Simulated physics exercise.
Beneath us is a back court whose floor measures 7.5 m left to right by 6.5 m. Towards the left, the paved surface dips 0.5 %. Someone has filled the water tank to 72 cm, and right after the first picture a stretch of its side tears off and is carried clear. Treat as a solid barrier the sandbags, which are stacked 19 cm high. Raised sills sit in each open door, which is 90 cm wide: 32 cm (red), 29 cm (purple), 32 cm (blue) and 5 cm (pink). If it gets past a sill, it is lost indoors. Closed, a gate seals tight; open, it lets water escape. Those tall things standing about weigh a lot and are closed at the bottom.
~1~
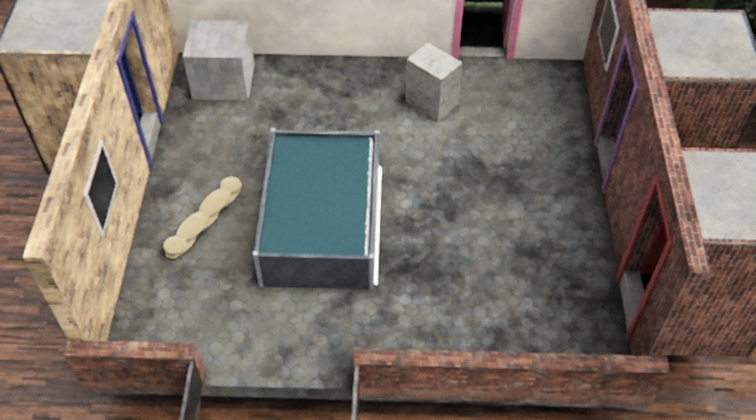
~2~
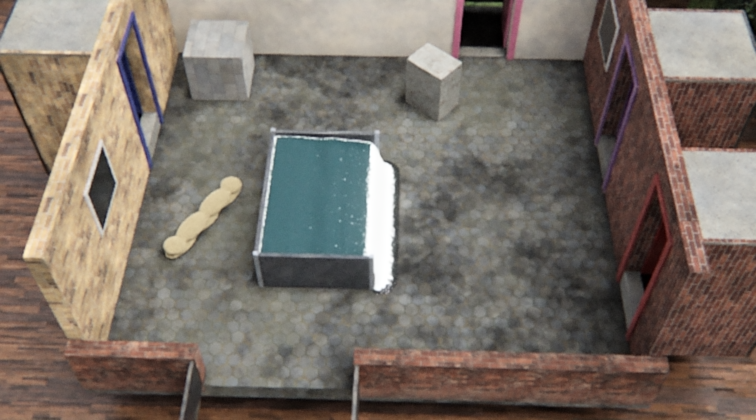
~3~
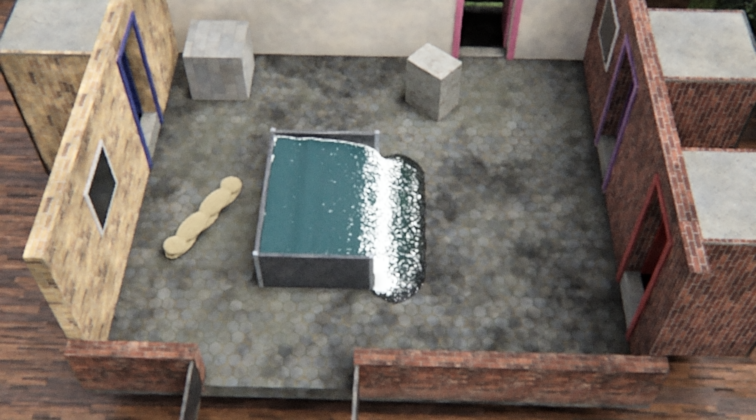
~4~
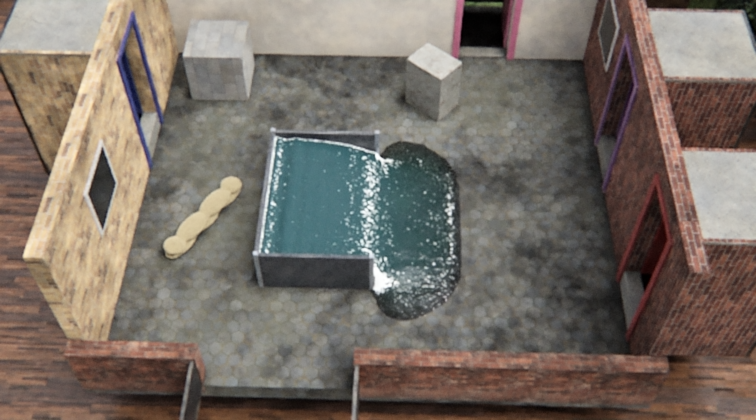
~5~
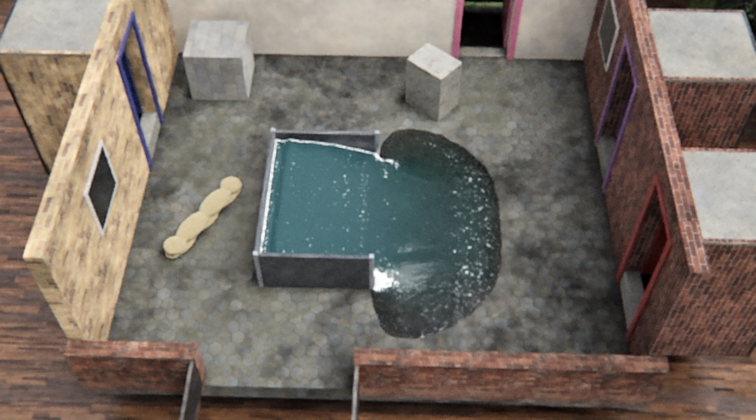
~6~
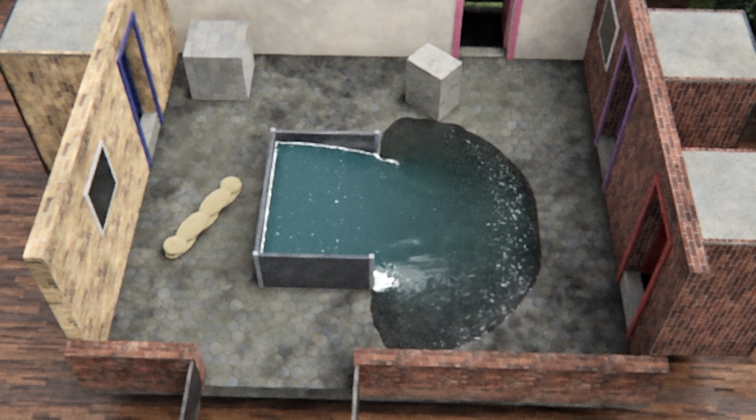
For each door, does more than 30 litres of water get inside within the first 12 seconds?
At the red door the limit will not be crossed; at the purple door the limit will not be crossed; at the blue door the limit will not be crossed; at the pink door the limit will be crossed.
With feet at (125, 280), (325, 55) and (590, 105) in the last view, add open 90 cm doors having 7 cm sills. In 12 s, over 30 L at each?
In that order: Short of it, short of it, beyond it.
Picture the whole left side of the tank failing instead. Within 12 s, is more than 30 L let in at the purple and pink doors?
Log - purple: Threshold not reached, pink: Threshold not reached.
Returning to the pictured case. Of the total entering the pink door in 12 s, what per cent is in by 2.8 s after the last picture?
Share: ~ 0 %.
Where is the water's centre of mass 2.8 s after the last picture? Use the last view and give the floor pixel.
At roughly (501, 215).
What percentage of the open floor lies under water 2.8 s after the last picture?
Wet share: Near 45 percent.
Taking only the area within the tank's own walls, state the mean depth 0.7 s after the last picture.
About 29 cm.
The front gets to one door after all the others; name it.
Blue.
Then, 0.7 s after the last picture water covers 40 % of the floor and is deepest (38 cm) near (605, 235); red door 22 cm at the sill, 0 L in, purple door 24 cm at the sill, 0 L in, blue door not reached, pink door not reached.
Then, 1.5 s after the last picture water covers 45 % of the floor and is deepest (44 cm) near (626, 369); red door 28 cm at the sill, 0 L in, purple door 29 cm at the sill, 0 L in, blue door not reached, pink door not reached.
Then, 2.8 s after the last picture water covers 45 % of the floor and is deepest (28 cm) near (579, 68); red door 23 cm at the sill, 0 L in, purple door 15 cm at the sill, 1 L in, blue door not reached, pink door 11 cm at the sill, 1 L in.
Then, 6.3 s after the last picture water covers 85 % of the floor and is deepest (16 cm) near (119, 344); red door 6 cm at the sill, 0 L in, purple door 8 cm at the sill, 1 L in, blue door not reached, pink door 13 cm at the sill, 59 L in.
Then, 11.3 s after the last picture water covers 95 % of the floor and is deepest (11 cm) near (148, 180); red door 3 cm at the sill, 0 L in, purple door 4 cm at the sill, 1 L in, blue door 11 cm at the sill, 0 L in, pink door 5 cm at the sill, 114 L in.
